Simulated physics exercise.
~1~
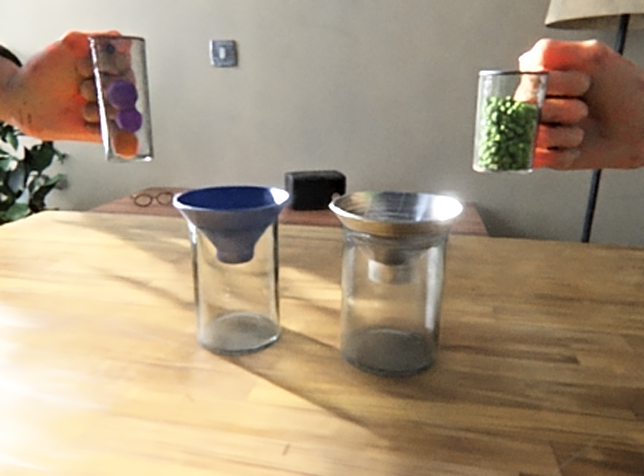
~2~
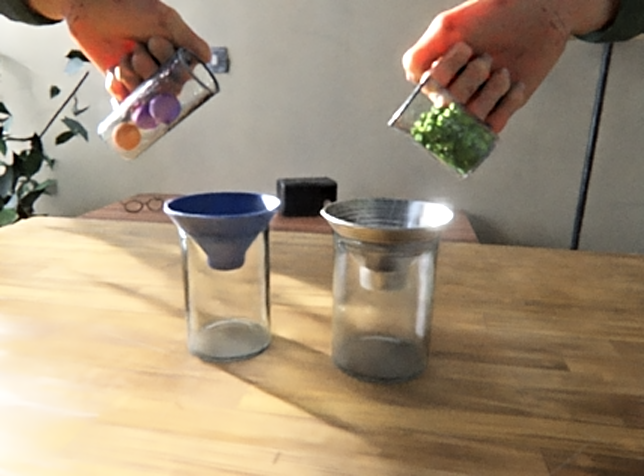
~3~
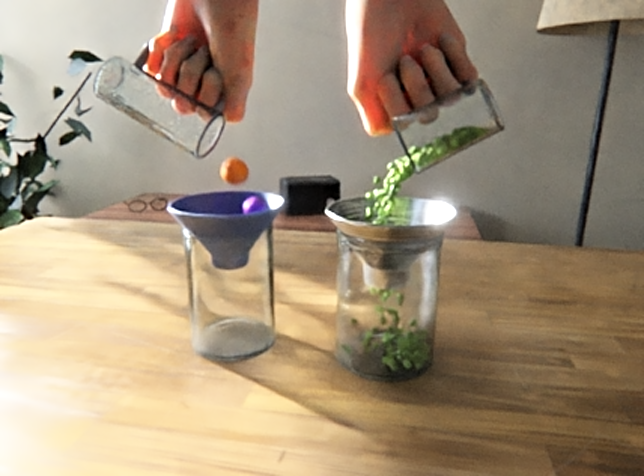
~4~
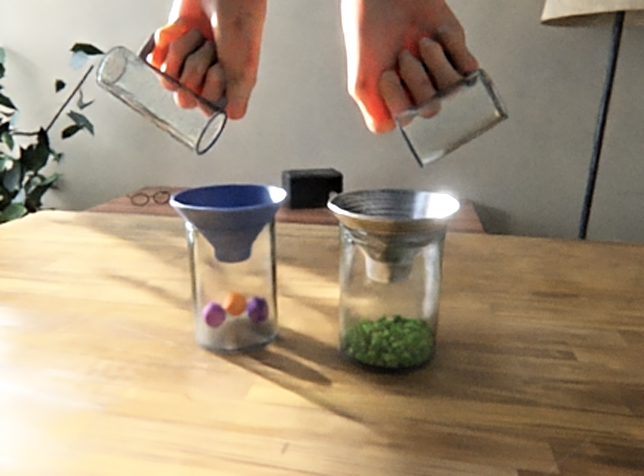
Two hands tipped clear cups over funnels resting on glass jars, the left dropping orange and purple balls and the right pouring small green pieces, until both cups were empty and everything had passed through into the jars below.
